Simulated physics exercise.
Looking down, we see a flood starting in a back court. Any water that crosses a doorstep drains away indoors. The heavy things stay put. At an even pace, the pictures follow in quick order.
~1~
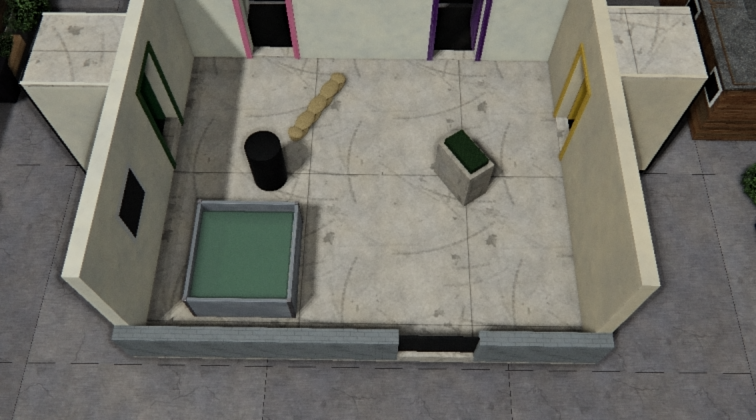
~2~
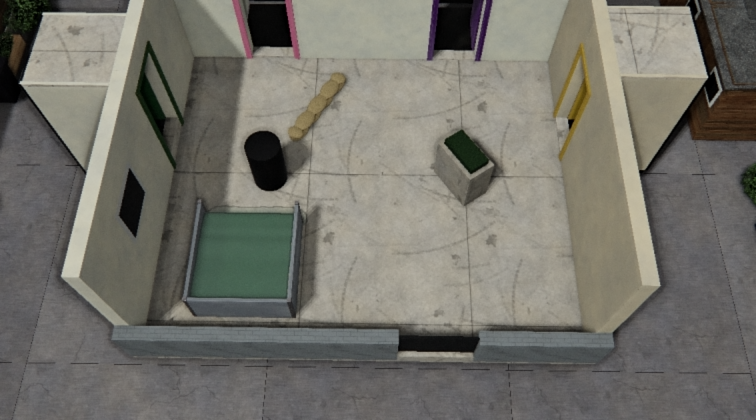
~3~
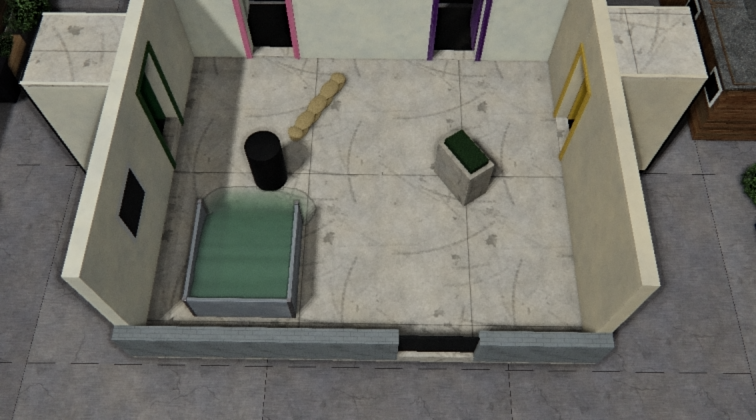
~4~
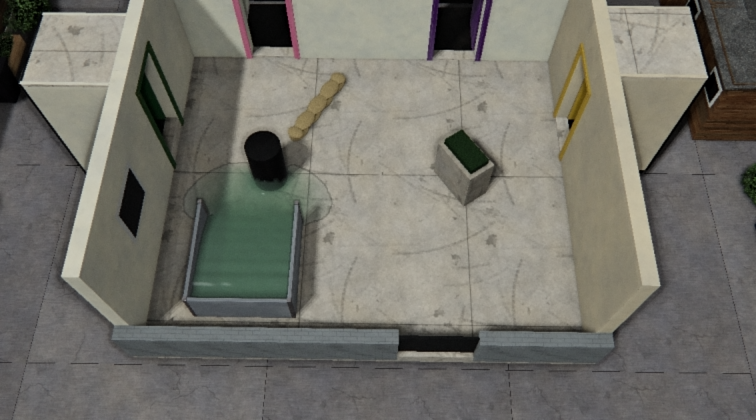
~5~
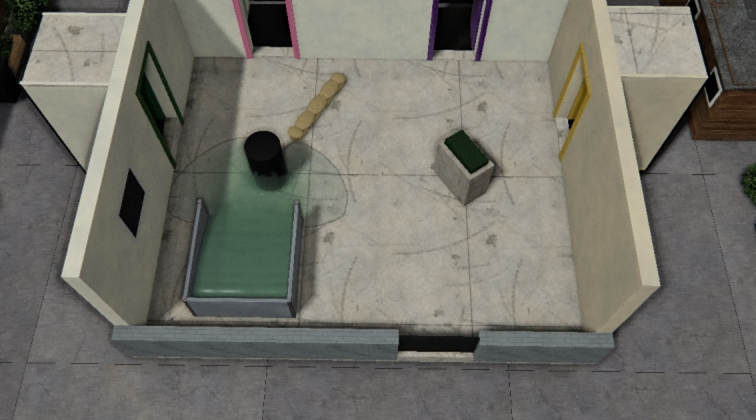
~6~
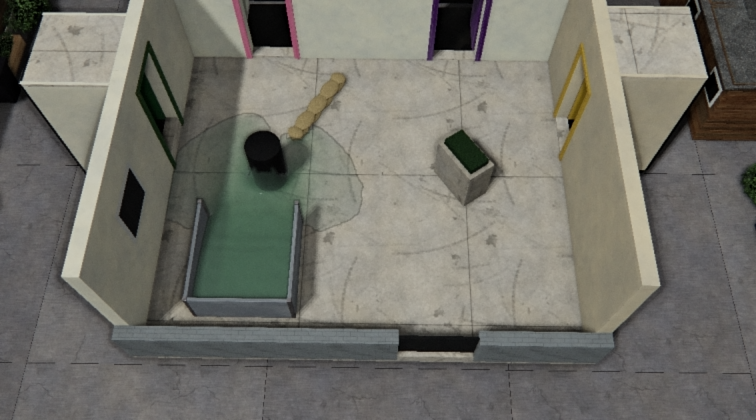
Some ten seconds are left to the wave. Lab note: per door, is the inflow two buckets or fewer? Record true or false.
Pink door false; purple door false; green door true; yellow door false.
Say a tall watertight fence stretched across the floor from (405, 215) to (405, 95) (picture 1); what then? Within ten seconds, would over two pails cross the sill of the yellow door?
Well, yellow does not reach it.
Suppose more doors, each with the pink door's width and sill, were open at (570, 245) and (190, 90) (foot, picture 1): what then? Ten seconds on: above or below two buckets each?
Well, the first one doesn't reach it and the next one tops it.
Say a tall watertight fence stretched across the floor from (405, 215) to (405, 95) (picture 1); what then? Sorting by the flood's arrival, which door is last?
That is the one in yellow.
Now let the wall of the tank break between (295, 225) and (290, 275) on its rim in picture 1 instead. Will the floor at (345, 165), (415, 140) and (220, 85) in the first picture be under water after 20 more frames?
Taken in turn they're unwetted, swamped and unwetted.
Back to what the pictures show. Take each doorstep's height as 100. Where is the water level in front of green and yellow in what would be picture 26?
Near 40 per cent and 80 per cent, respectively.
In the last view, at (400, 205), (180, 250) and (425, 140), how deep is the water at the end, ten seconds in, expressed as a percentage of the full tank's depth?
In order: Roughly 4, 4 and 4 in a hundred.
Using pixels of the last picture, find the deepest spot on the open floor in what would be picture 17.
Around (203, 59).
A moment on, water covers 30 % of the floor; the pink door under two buckets in, the purple door not reached, the green door wet at the sill, nothing in, the yellow door not reached.
Next, water covers 45 % of the floor; the pink door under two buckets in, the purple door wet at the sill, nothing in, the green door wet at the sill, nothing in, the yellow door not reached.
Then, water covers 60 % of the floor; the pink door over two buckets in, the purple door under two buckets in, the green door wet at the sill, nothing in, the yellow door wet at the sill, nothing in.
Later, water covers 70 % of the floor; the pink door far over two buckets in, the purple door over two buckets in, the green door wet at the sill, nothing in, the yellow door under two buckets in.
In the end, water covers 90 % of the floor; the pink door far over two buckets in, the purple door over two buckets in, the green door wet at the sill, nothing in, the yellow door over two buckets in.
